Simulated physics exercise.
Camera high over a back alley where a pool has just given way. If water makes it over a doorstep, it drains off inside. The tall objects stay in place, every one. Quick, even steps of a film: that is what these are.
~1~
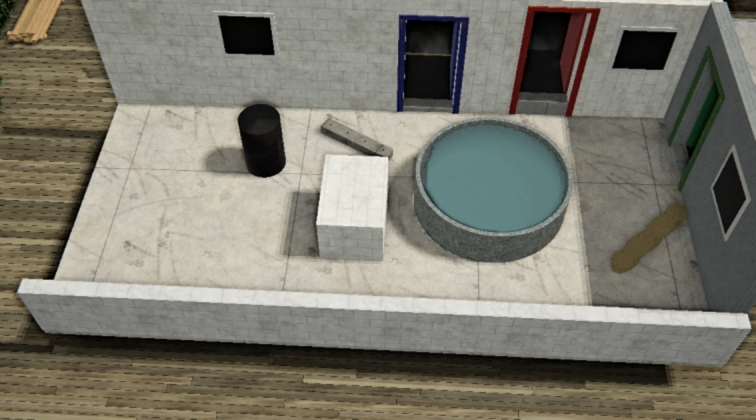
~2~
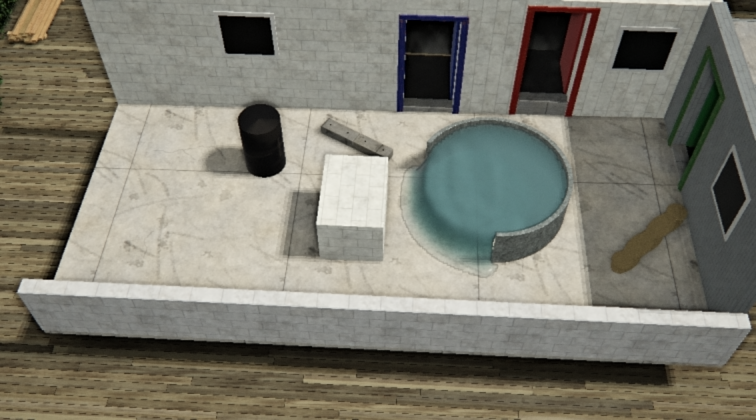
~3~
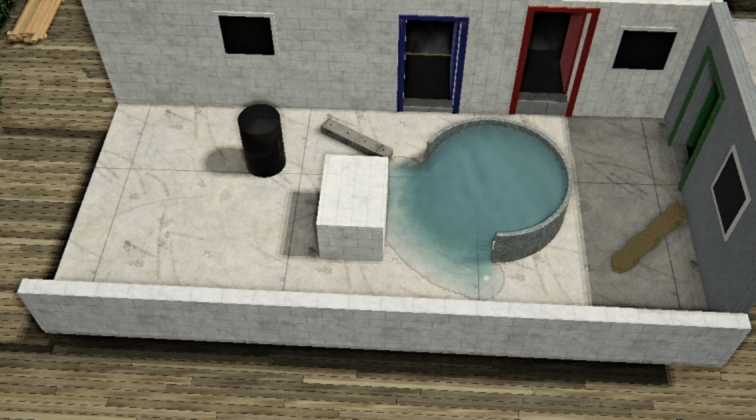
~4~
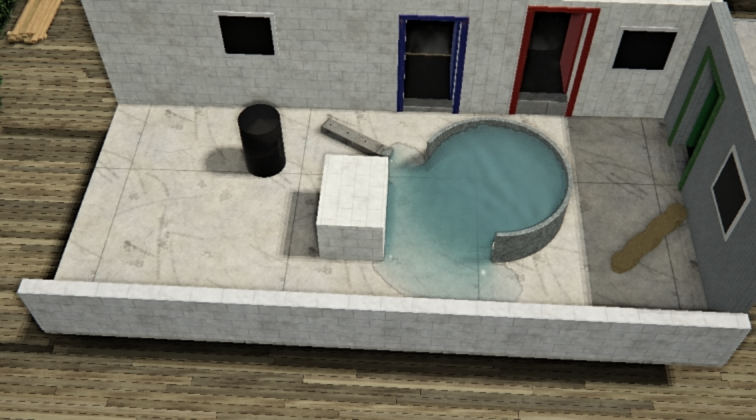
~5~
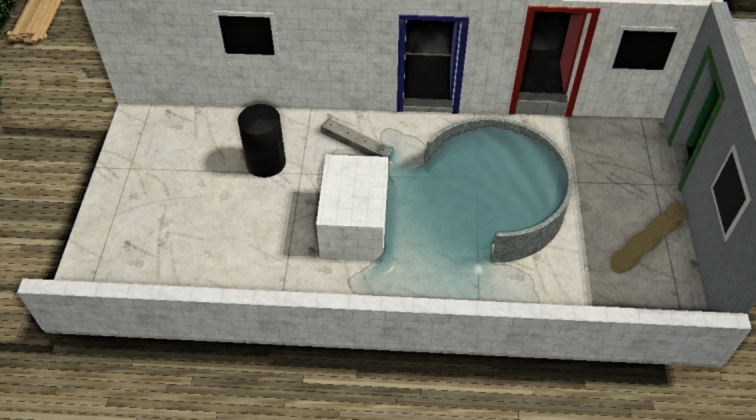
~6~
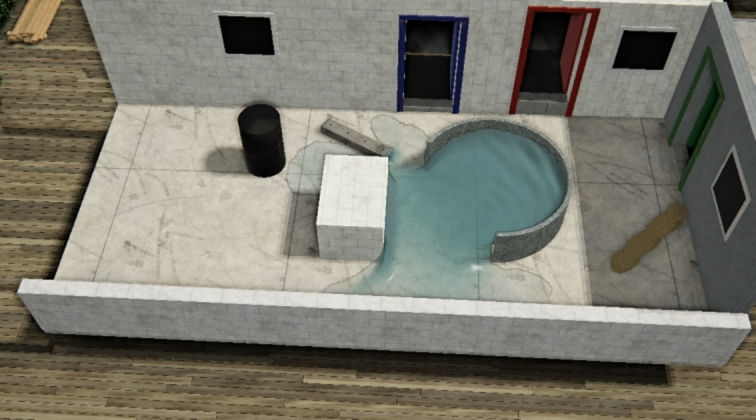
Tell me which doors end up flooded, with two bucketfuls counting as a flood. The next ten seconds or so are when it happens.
In the end the red door gets two buckets or fewer; the blue door gets two buckets or fewer; the green door gets two buckets or fewer.
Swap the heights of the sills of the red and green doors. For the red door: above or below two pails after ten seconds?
I'd say red remains safe there.
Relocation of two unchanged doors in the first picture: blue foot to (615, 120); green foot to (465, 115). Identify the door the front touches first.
The green door, I'd say.
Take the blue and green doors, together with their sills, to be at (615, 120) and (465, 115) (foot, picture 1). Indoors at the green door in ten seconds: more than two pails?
Note - green door: Short of the mark.
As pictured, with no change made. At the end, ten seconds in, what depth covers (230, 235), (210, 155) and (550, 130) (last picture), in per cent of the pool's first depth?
Approx. values, in order: 4 %, 2 %, 6 %.
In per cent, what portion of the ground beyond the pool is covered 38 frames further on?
I'd say close to 95 per cent.
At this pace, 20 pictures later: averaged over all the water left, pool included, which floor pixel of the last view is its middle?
I'd mark it close to (389, 229).
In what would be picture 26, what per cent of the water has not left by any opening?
Roughly 90 out of every hundred parts.
A moment on, water covers 25 % of the floor; the red door not reached, the blue door wet at the sill, nothing in, the green door not reached.
Next, water covers 50 % of the floor; the red door not reached, the blue door wet at the sill, nothing in, the green door not reached.
Then, water covers 80 % of the floor; the red door wet at the sill, nothing in, the blue door under two buckets in, the green door not reached.
Later, water covers 95 % of the floor; the red door wet at the sill, nothing in, the blue door under two buckets in, the green door wet at the sill, nothing in.
In the end, water covers 90 % of the floor; the red door wet at the sill, nothing in, the blue door under two buckets in, the green door wet at the sill, nothing in.
